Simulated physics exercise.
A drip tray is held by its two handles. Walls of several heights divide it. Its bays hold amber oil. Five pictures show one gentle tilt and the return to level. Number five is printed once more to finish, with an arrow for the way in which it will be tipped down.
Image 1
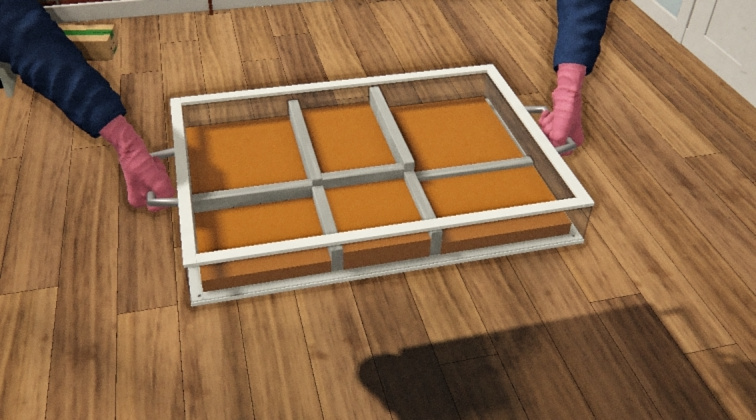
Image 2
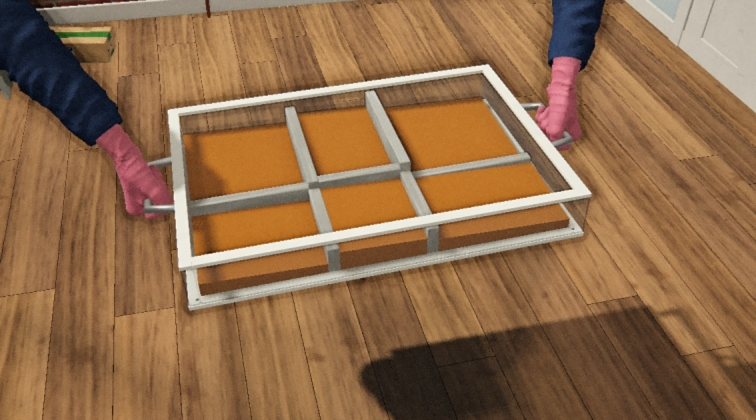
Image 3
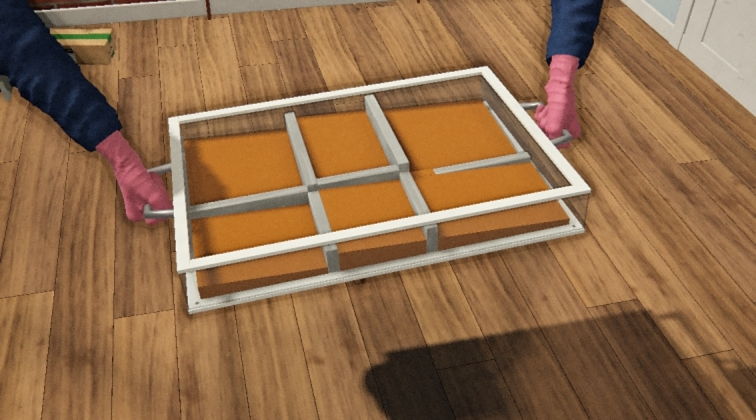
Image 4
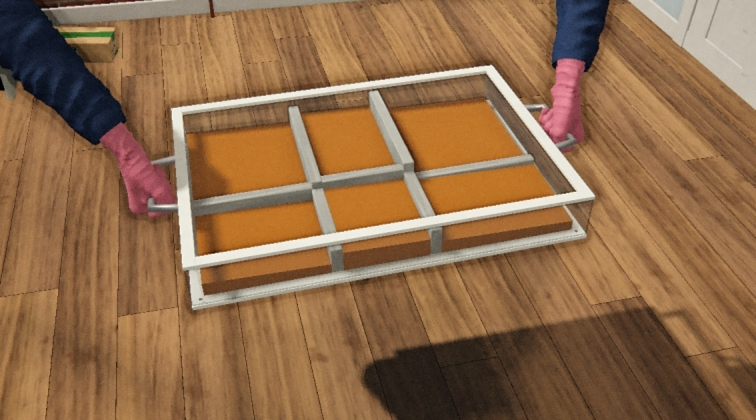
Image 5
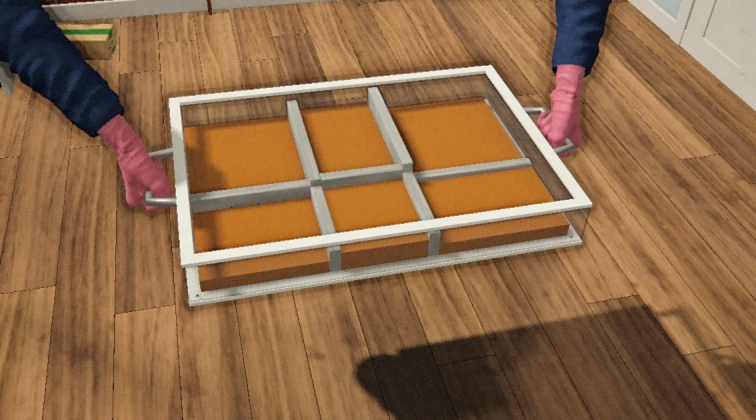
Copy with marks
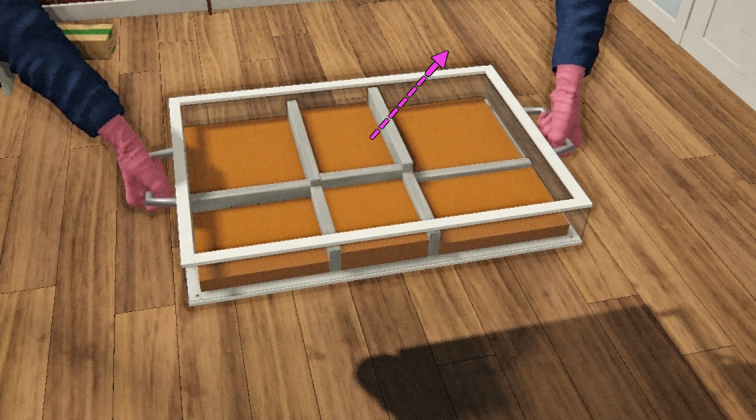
On a wooden floor, pink-gloved hands holding a divided tray of amber liquid, tilting it slightly to the back left, then levelling it.
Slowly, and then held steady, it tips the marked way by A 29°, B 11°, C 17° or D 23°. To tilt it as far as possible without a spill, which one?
That is tilt B.
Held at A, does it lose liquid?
Yes.
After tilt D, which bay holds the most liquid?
It is the back right one.
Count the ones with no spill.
One of the four.
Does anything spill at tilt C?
Yes, that goes wrong.
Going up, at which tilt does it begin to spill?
That would be C.
The arrow ends at (443, 55).
Choosing A, about 64 % goes over the rim.
Choosing B, nothing spills; the back right bay holds the most.
Choosing C, about 5 % goes over the rim.
Choosing D, about 39 % goes over the rim.
